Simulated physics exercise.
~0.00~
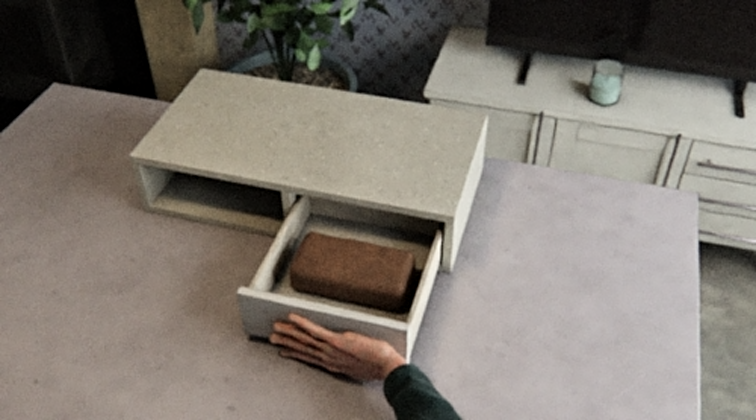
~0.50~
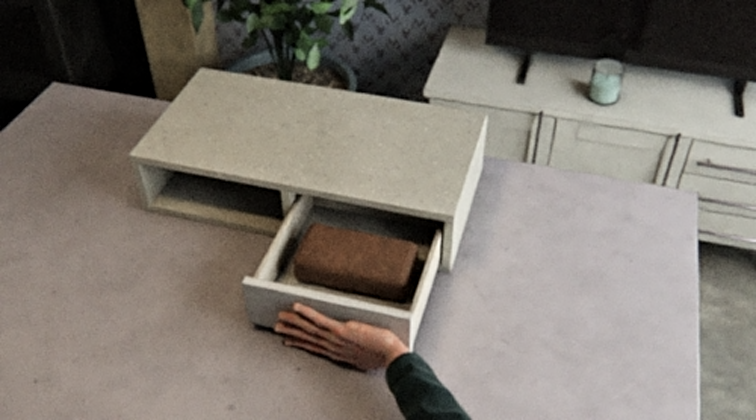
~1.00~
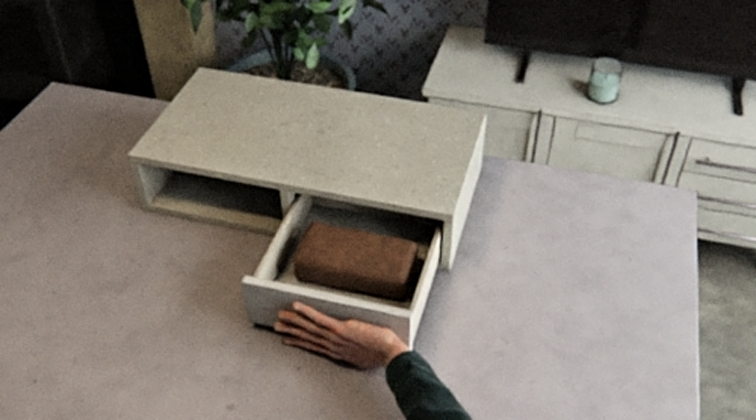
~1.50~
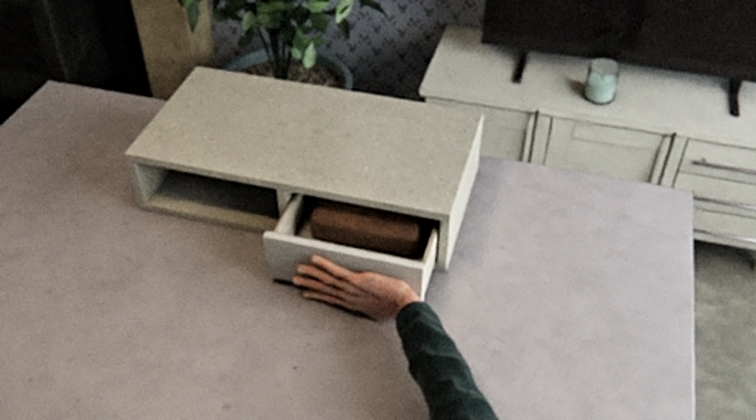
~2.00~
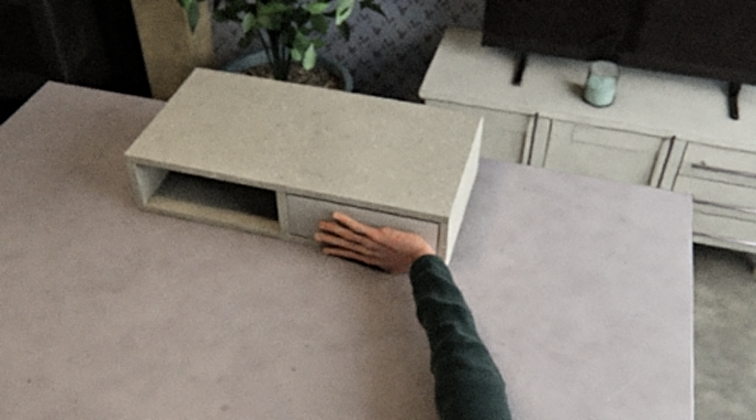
Drawer holding a brown loaf sliding into a pale low chest on a table as a hand pushes it fully shut.
